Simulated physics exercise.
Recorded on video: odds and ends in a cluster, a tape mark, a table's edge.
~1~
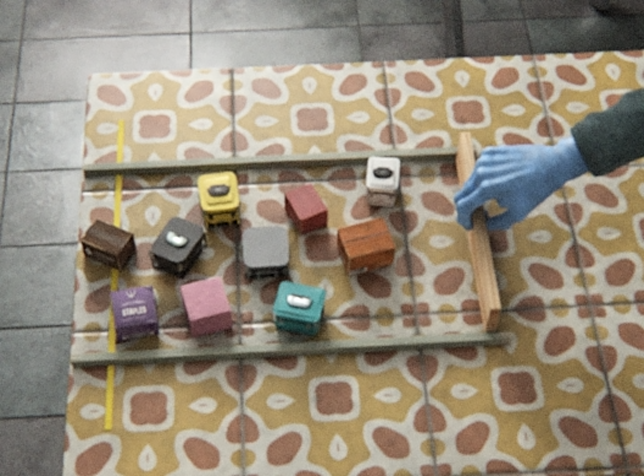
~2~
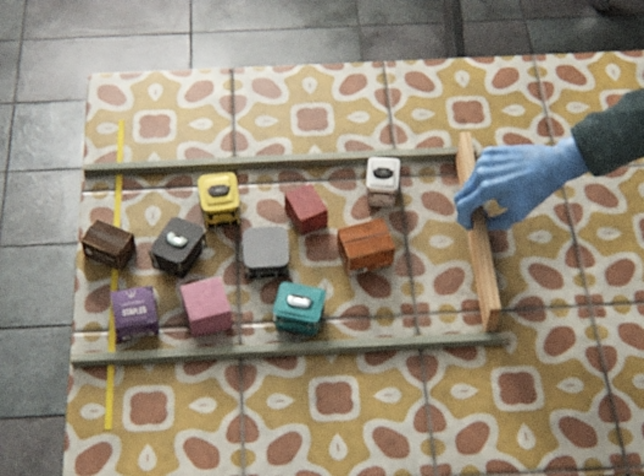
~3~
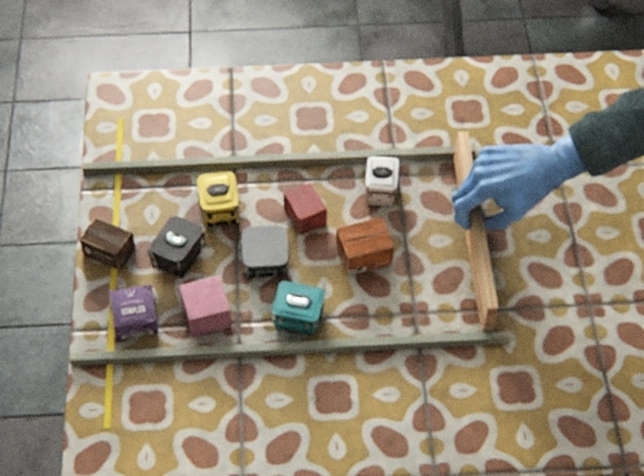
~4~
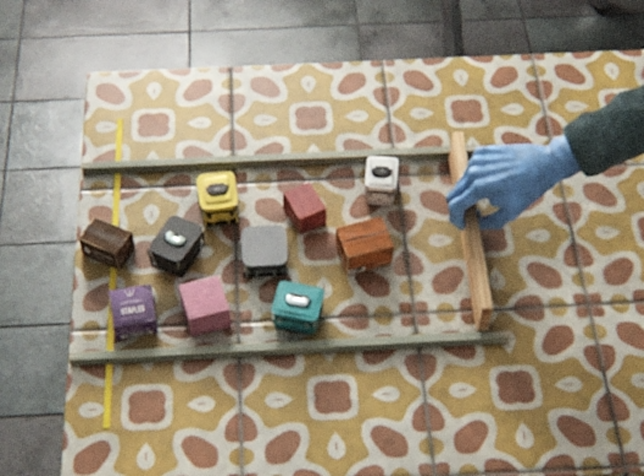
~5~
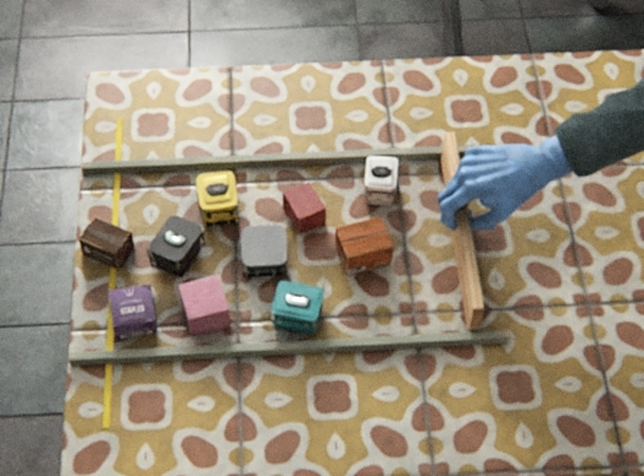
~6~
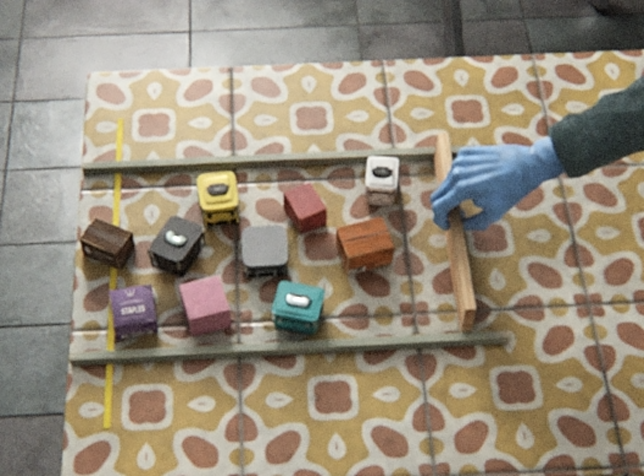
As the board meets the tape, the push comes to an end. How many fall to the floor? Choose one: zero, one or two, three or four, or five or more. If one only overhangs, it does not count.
Five or more.
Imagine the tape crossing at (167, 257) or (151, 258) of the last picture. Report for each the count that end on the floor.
3 and 3.
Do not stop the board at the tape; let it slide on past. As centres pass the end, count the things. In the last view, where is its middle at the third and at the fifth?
Earlier crossing: About (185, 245); later crossing: About (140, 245).
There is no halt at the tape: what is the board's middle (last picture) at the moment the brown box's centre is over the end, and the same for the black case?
At (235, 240) for the brown box; at (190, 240) for the black case.
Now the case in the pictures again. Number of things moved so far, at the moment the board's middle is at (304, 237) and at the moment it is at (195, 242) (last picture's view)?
By the first moment it's 5, by the second it's 10.
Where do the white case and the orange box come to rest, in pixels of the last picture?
Final positions - white case around (101, 192), orange box around (88, 259).
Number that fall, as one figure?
The exact number is 6.
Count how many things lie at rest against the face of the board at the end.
Total: 4.
Early on, none off yet; brown box at rest near (108, 243); purple box at rest near (134, 312); black case at rest near (177, 246).
A while later, none off yet; brown box leaning a little near (63, 250); purple box travelled a little near (113, 312); black case travelled about its own width near (109, 255).
Finally, the number that fall off is five or more; lost, grey case, yellow case, pink block, black case, purple box and brown box.
